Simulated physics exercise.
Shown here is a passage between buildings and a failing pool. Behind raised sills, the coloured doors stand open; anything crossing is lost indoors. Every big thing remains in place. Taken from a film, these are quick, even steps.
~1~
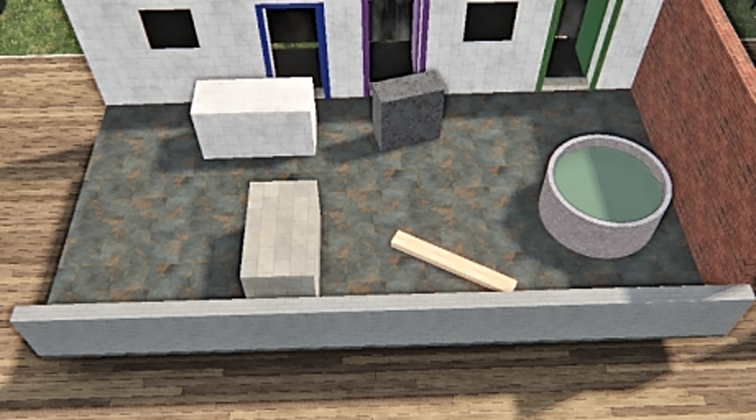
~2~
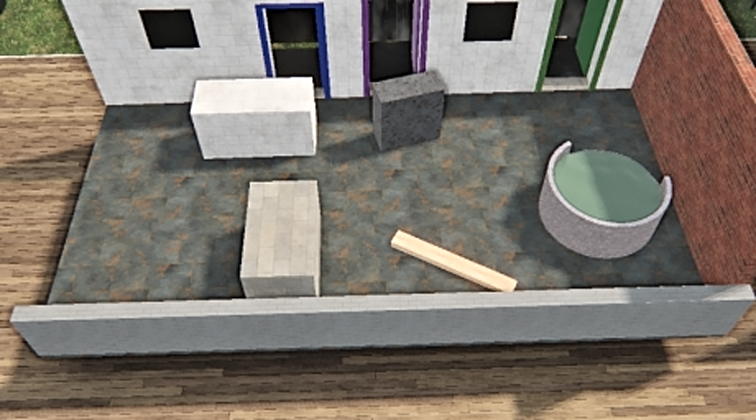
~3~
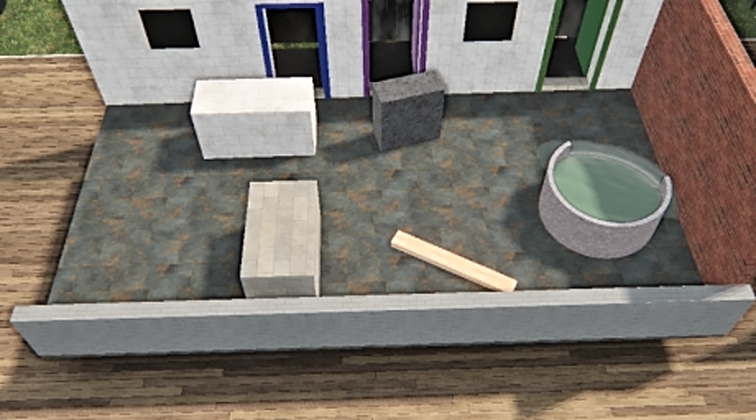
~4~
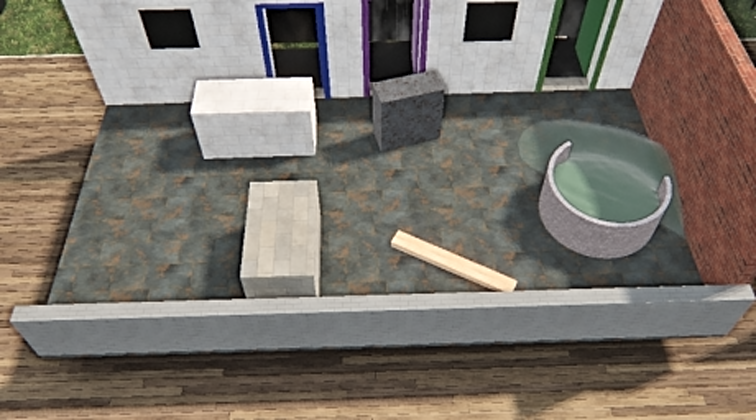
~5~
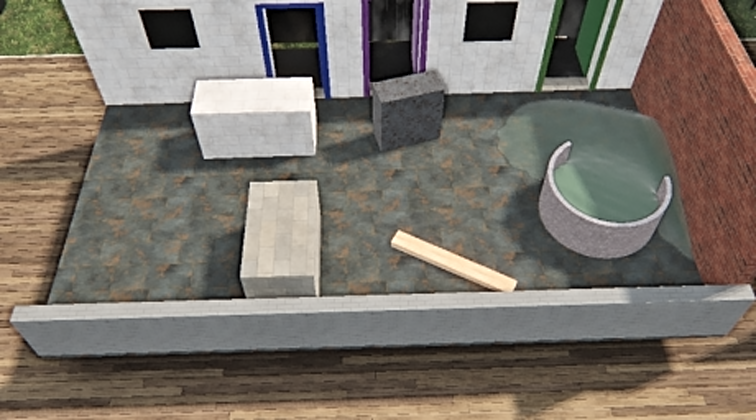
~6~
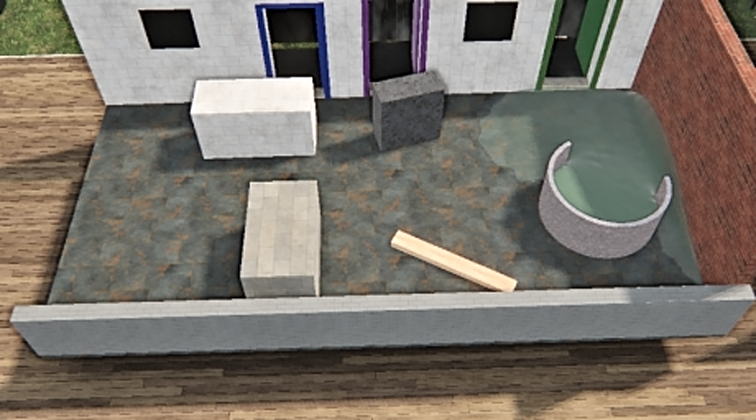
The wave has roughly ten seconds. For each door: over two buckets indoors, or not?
One by one: The green door goes over the limit; the purple door keeps to the limit; the blue door keeps to the limit.
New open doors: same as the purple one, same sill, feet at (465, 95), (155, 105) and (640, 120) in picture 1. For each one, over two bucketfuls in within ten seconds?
In order: Falls short, falls short, exceeds it.
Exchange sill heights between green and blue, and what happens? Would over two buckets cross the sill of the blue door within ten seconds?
Note: Blue door gets less than that.
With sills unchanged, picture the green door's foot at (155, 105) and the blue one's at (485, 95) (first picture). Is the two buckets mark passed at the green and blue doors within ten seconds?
As it turns out, the green door keeps clear but the blue door spills past.
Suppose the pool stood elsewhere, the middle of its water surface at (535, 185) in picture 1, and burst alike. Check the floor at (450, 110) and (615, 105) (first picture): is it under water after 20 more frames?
I'd say swamped for the first and swamped for the second.
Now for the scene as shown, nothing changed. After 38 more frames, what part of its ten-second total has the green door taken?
Around 100 in a hundred.
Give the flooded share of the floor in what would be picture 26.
I'd say close to 45 per cent.
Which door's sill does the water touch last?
Answer is the blue-painted one.
A moment on, water covers 20 % of the floor; the green door over two buckets in, the purple door not reached, the blue door not reached.
Next, water covers 25 % of the floor; the green door far over two buckets in, the purple door wet at the sill, nothing in, the blue door not reached.
Then, water covers 45 % of the floor; the green door far over two buckets in, the purple door wet at the sill, nothing in, the blue door wet at the sill, nothing in.
Later, water covers 65 % of the floor; the green door far over two buckets in, the purple door wet at the sill, nothing in, the blue door under two buckets in.
In the end, water covers 80 % of the floor; the green door far over two buckets in, the purple door wet at the sill, nothing in, the blue door under two buckets in.
